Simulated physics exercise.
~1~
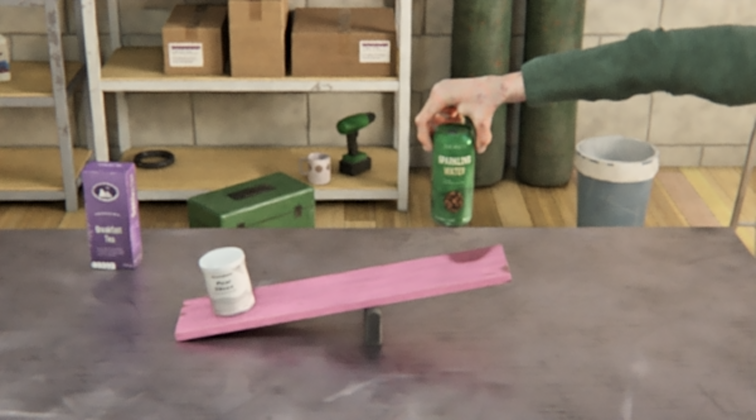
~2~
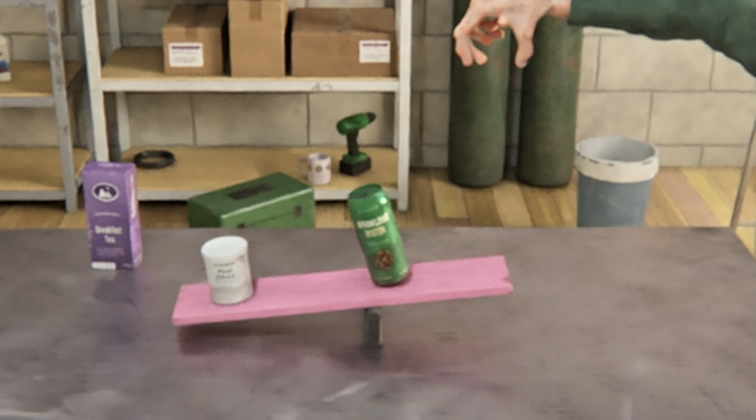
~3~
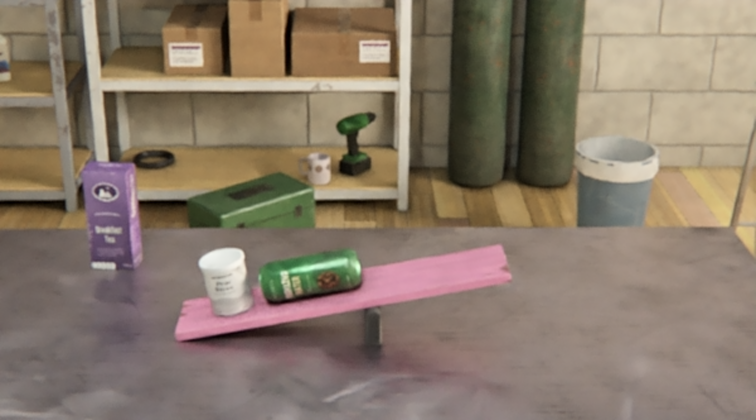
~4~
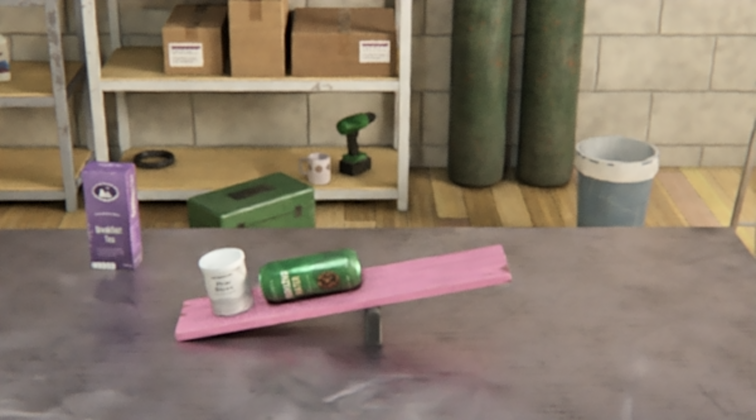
The footage shows a hand releasing a green can above the raised right side of a tilted pink plank holding a white tin. The can tips left and falls onto its side beside the tin, while the plank rests with its left end low and a purple carton stands undisturbed.
